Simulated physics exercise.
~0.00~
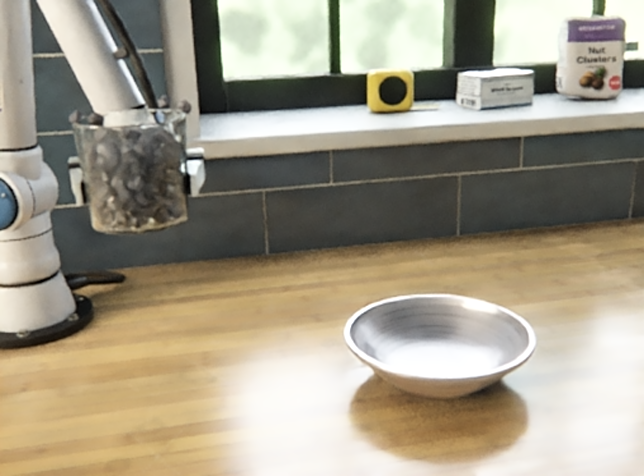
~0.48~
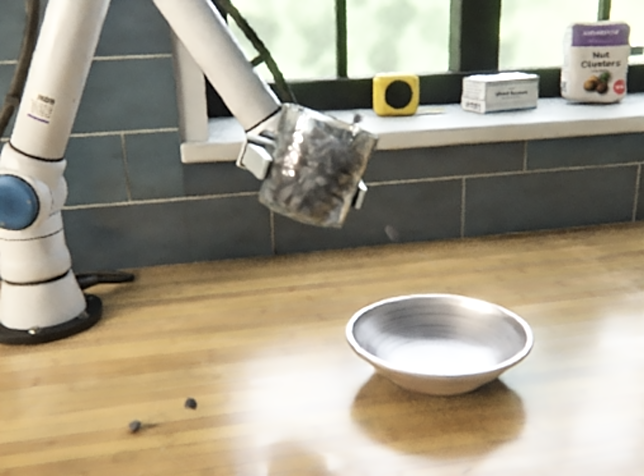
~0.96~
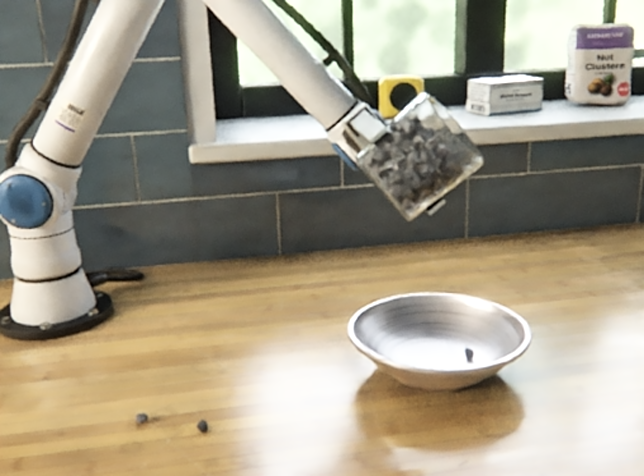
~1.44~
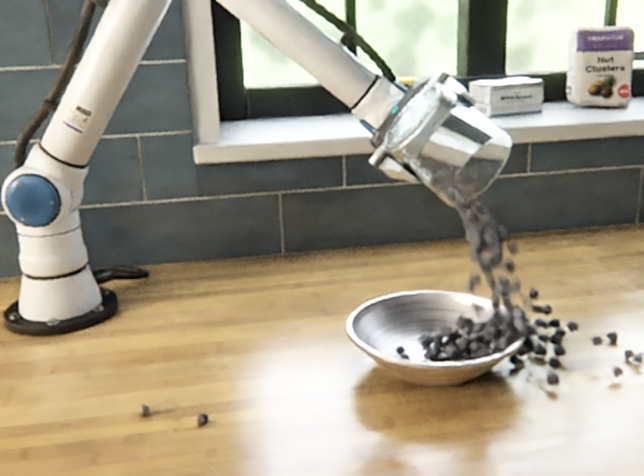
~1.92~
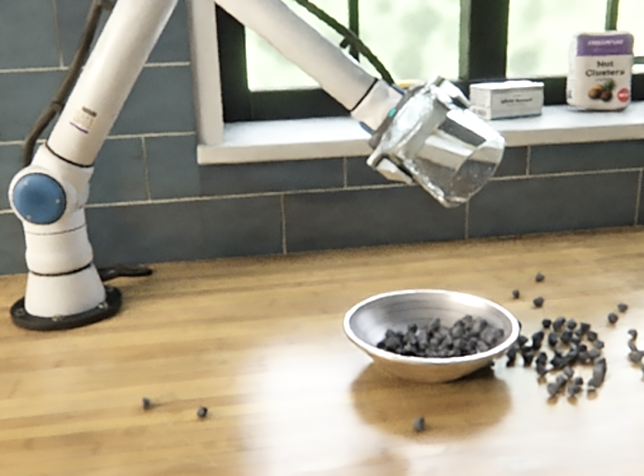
We see a white robot arm carry a clear tumbler of small dark pebbles rightward over a wooden counter, dropping a couple, then tip it over a metal bowl, leaving many pebbles in the bowl and others scattered mostly to its right, the tumbler upturned above.
